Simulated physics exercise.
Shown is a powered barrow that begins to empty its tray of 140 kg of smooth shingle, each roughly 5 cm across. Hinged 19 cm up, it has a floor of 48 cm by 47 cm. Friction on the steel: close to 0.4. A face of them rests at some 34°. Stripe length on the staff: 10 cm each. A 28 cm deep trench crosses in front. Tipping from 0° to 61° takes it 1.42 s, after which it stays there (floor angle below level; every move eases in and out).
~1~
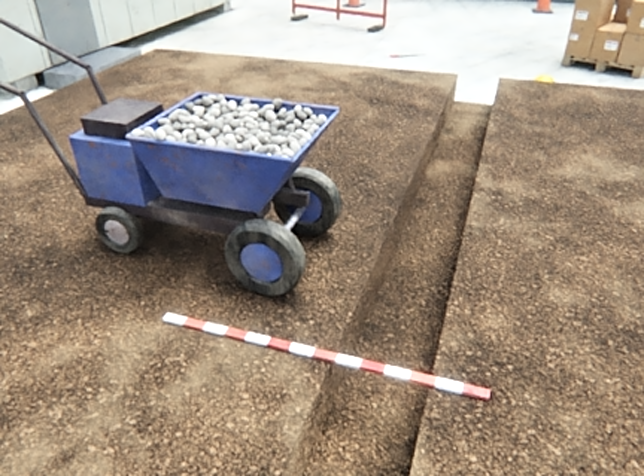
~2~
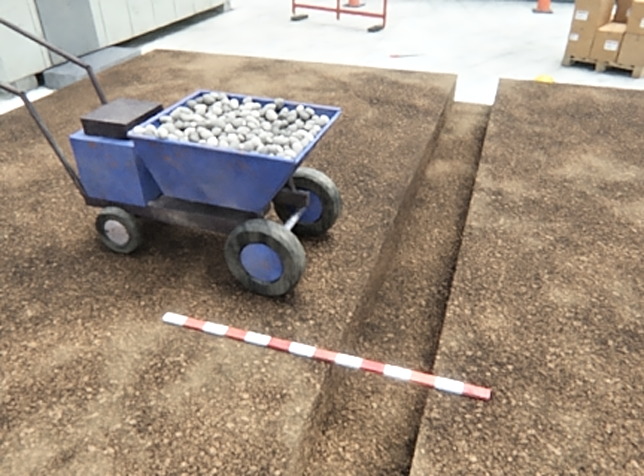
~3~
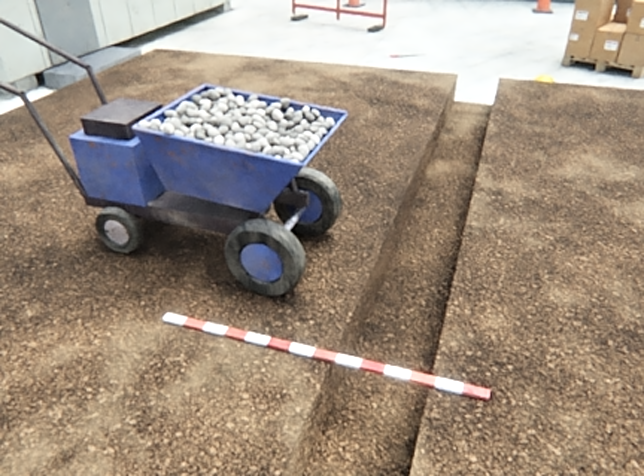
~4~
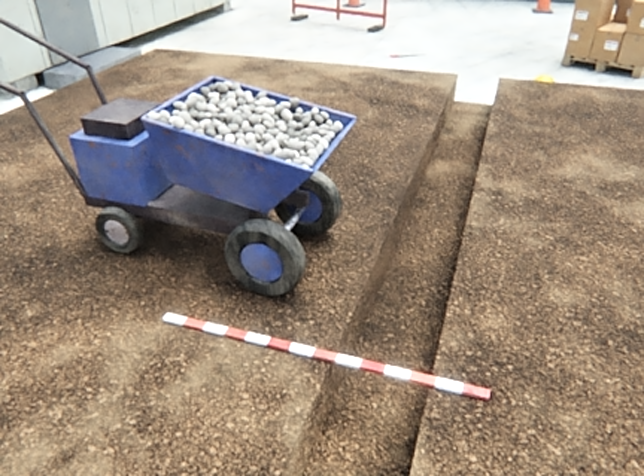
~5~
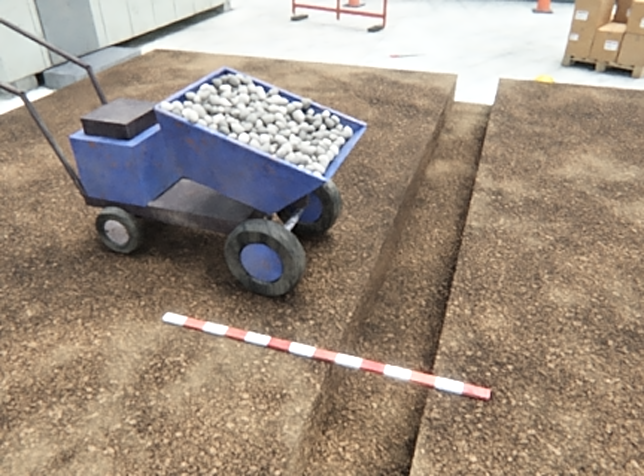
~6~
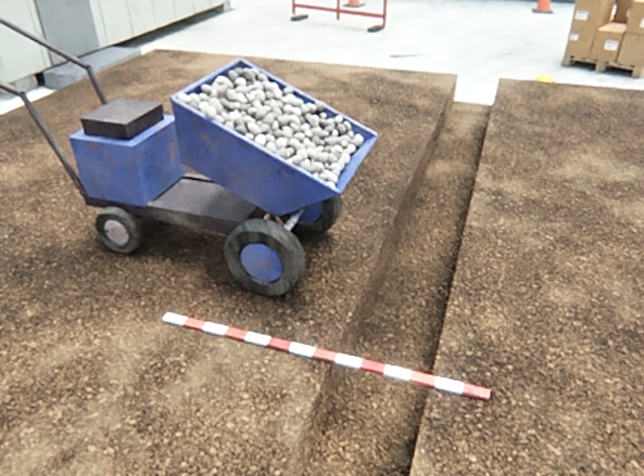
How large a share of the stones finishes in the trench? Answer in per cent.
A share of about 67 per cent.
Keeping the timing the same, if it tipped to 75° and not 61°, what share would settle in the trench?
I'd guess some 80 in a hundred.
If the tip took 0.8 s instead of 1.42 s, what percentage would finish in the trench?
That would give about 55 percent.
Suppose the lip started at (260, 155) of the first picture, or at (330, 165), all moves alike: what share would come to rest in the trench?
Roughly 80 in a hundred, then 40 in a hundred.
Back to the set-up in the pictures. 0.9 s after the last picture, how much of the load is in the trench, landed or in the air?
By then, around 25 percent.
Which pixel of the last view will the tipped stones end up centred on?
Resting centre: About (418, 316).
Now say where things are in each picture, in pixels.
In the first frame, the tray is at 0°, its lip at (292, 161); the top of the load is at (225, 109).
The second frame shows lip at (295, 162), floor tilted 1°, highest stones at (223, 107).
In the third frame, the tray is at 5°, its lip at (302, 166); the top of the load is at (213, 100).
The fourth frame shows lip at (313, 172), floor tilted 10°, highest stones at (213, 92).
The fifth frame shows lip at (326, 181), floor tilted 16°, highest stones at (223, 84).
The sixth frame shows lip at (339, 193), floor tilted 23°, highest stones at (238, 77).
Then, 0.5 s after the last picture the floor is at 51°, 100 % in the tray; the foremost stones are at (381, 214).
Then, 0.9 s after the last picture the floor is at 61°, 72 % in the tray, 24 % in the trench, 4 % past the trench; the foremost stones are at (479, 308).
Then, 1.3 s after the last picture the floor is at 61°, 51 % in the tray, 37 % in the trench, 12 % past the trench; the foremost stones are at (562, 310).
Then, 3.2 s after the last picture the floor is at 61°, 21 % in the tray, 67 % in the trench, 13 % past the trench; the foremost stones are at (627, 306).
